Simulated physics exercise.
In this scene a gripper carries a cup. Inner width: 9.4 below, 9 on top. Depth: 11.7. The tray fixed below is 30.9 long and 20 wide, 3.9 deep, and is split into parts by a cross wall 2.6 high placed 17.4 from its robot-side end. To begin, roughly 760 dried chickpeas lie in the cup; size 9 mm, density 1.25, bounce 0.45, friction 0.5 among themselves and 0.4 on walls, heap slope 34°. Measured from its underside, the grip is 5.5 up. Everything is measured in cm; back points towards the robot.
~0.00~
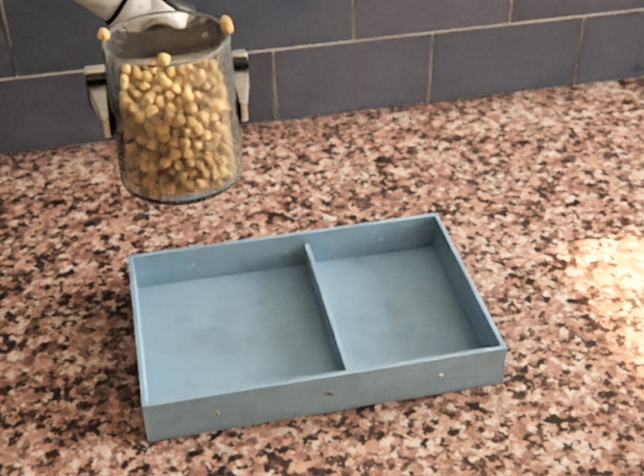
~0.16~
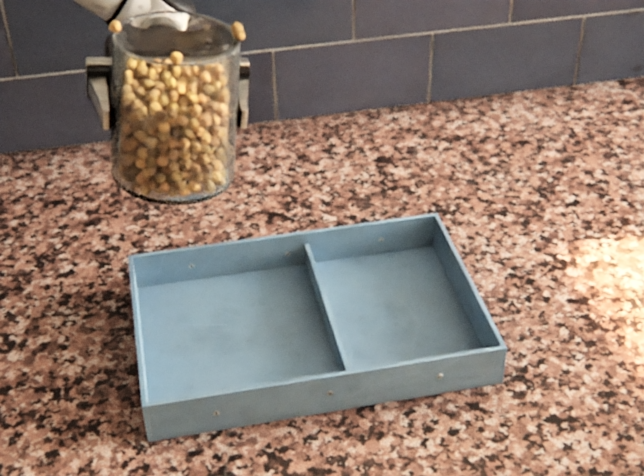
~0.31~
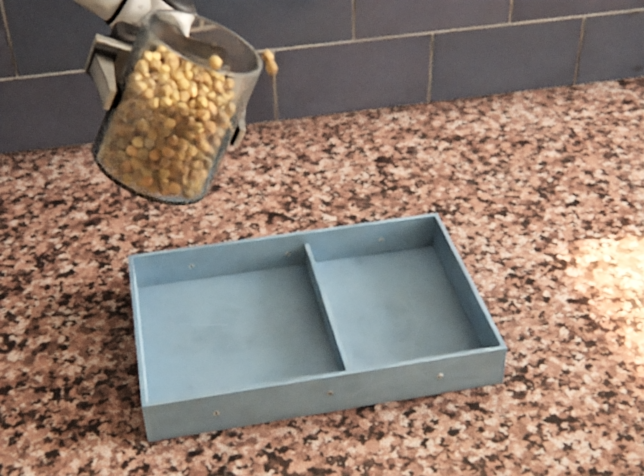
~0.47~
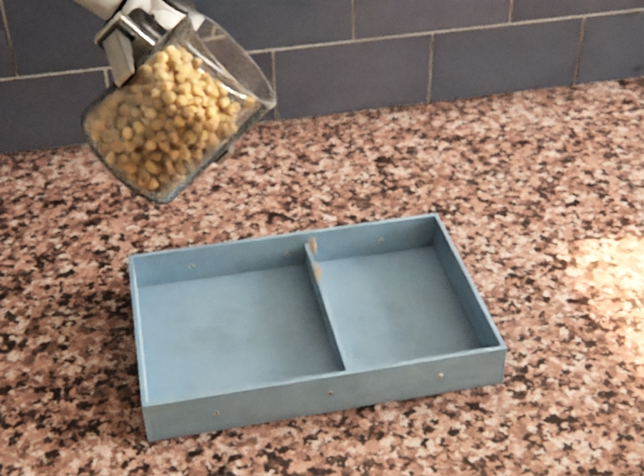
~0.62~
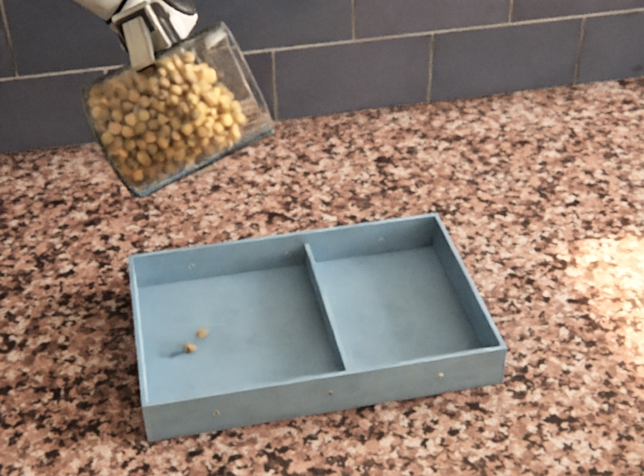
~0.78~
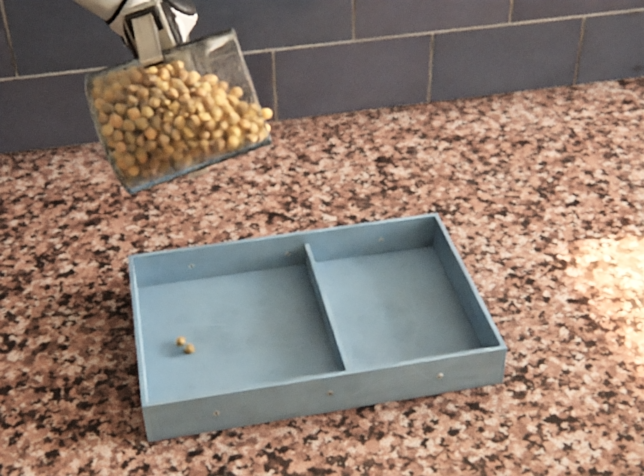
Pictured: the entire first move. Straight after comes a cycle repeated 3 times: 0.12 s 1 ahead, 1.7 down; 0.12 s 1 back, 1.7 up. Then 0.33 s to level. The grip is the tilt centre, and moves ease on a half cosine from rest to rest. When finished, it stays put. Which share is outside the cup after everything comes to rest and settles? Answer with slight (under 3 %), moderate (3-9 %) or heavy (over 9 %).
Slight.
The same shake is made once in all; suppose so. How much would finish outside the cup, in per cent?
Estimate: Around 0 %.
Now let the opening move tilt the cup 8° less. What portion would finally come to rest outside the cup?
Some 0 %.
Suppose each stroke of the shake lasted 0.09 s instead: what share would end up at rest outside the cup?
Roughly 0 in a hundred.
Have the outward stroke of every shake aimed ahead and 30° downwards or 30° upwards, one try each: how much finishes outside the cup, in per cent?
First try about 5 %, second try about 15 %.
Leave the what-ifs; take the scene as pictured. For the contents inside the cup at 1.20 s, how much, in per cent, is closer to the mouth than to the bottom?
Roughly 30 %.
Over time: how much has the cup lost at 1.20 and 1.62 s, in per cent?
The share out is 0 per cent at the earlier time and 0 per cent at the later one.
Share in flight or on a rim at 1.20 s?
0 %.
By 1.20 s, tilted 76° forward, highest piece 28 above the table; 748 in the cup, 4 in the robot-side part, 2 in the far-side part, 1 in flight or on a rim.
By 1.62 s, tilted 54° forward, highest piece 28 above the table; 748 in the cup, 4 in the robot-side part, 3 in the far-side part.
By 2.03 s, level, highest piece 30 above the table; 748 in the cup, 4 in the robot-side part, 3 in the far-side part.
By 3.08 s, level, highest piece 30 above the table; 748 in the cup, 4 in the robot-side part, 3 in the far-side part.
Final count, 748 in the cup, 4 in the robot-side part, 3 in the far-side part. That is 1 % outside the cup.
